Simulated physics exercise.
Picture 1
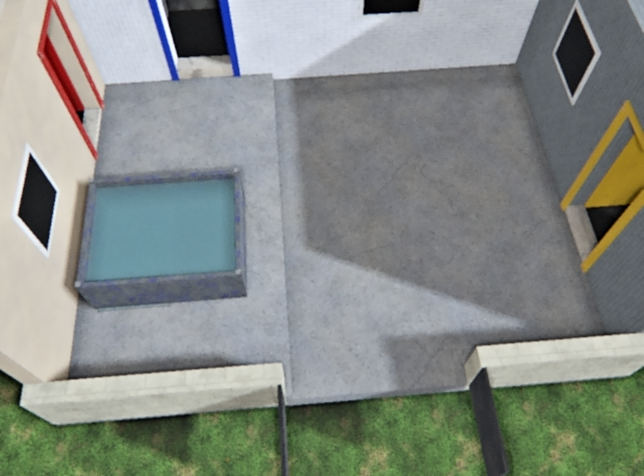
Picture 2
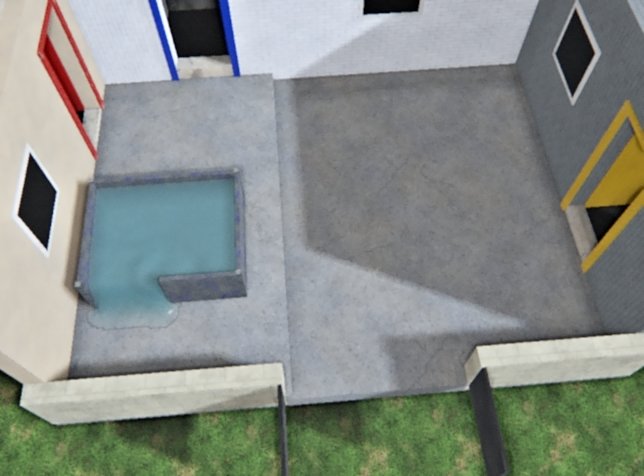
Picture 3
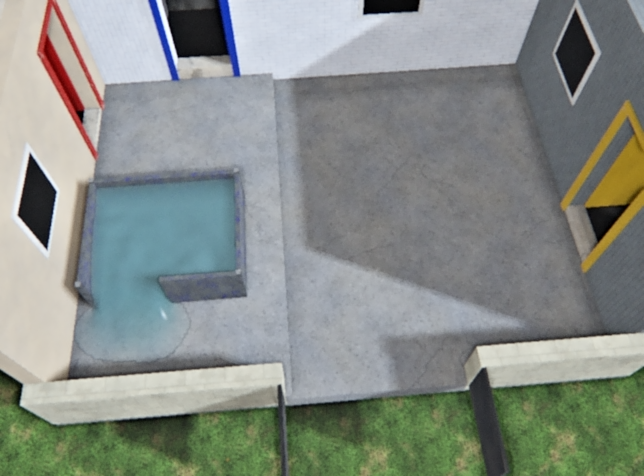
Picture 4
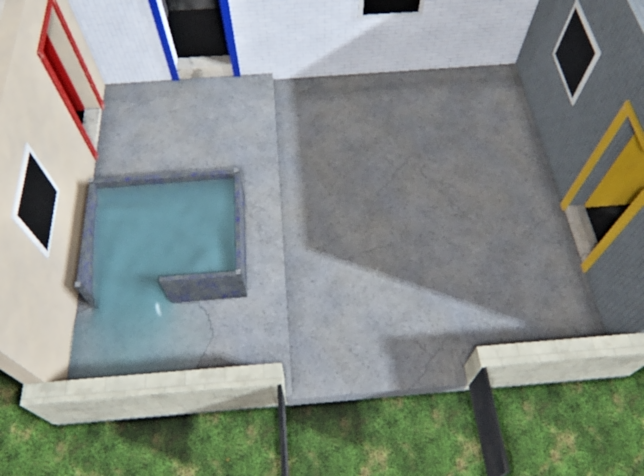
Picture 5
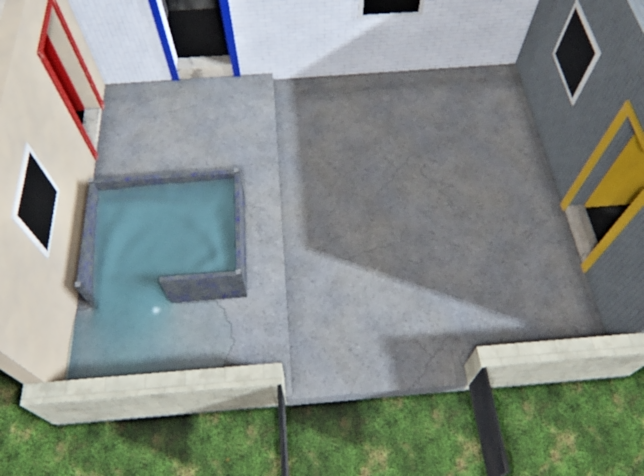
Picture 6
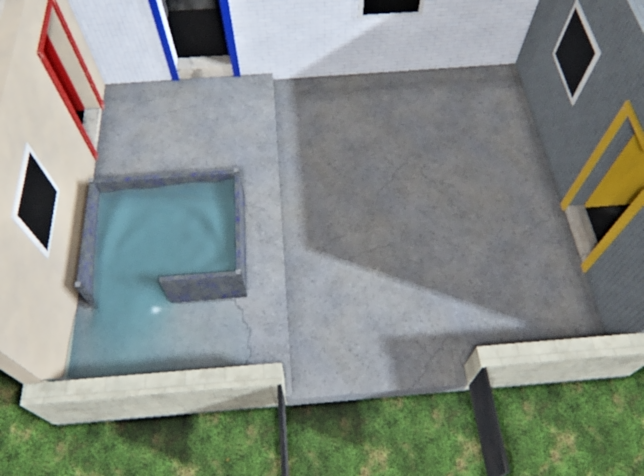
The clip shows a walled yard with a full, still tank at left; a gap opens in its front wall, and water pours out, spreading across the pale paving toward the low front wall and rightward while the tank's surface ripples.
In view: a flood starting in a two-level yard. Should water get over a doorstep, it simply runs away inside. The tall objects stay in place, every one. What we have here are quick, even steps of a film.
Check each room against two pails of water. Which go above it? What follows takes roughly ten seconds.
The red door stays at or below; the yellow door stays at or below; the blue door stays at or below.
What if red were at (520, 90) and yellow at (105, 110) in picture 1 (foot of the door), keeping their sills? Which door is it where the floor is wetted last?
Result: The one in red.
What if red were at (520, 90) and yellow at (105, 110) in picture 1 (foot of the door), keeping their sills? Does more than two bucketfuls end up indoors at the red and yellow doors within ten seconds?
Result - the red one stays within limits while the yellow one stays within limits.
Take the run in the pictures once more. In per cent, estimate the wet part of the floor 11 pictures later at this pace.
That works out at 25 %.
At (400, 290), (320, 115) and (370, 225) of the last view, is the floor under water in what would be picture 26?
Point by point: Inundated, not yet wet, inundated.
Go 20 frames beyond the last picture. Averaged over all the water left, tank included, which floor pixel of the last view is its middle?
Close to (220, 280).
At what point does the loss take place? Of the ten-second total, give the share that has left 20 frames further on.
Around 25 per cent.
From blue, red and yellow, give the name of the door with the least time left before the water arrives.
I'd say the door marked red.
A moment on, water covers 10 % of the floor; the red door not reached, the yellow door not reached, the blue door not reached.
Next, water covers 25 % of the floor; the red door not reached, the yellow door not reached, the blue door not reached.
Then, water covers 55 % of the floor; the red door wet at the sill, nothing in, the yellow door wet at the sill, nothing in, the blue door not reached.
Later, water covers 75 % of the floor; the red door wet at the sill, nothing in, the yellow door under two buckets in, the blue door wet at the sill, nothing in.
In the end, water covers 90 % of the floor; the red door wet at the sill, nothing in, the yellow door under two buckets in, the blue door wet at the sill, nothing in.
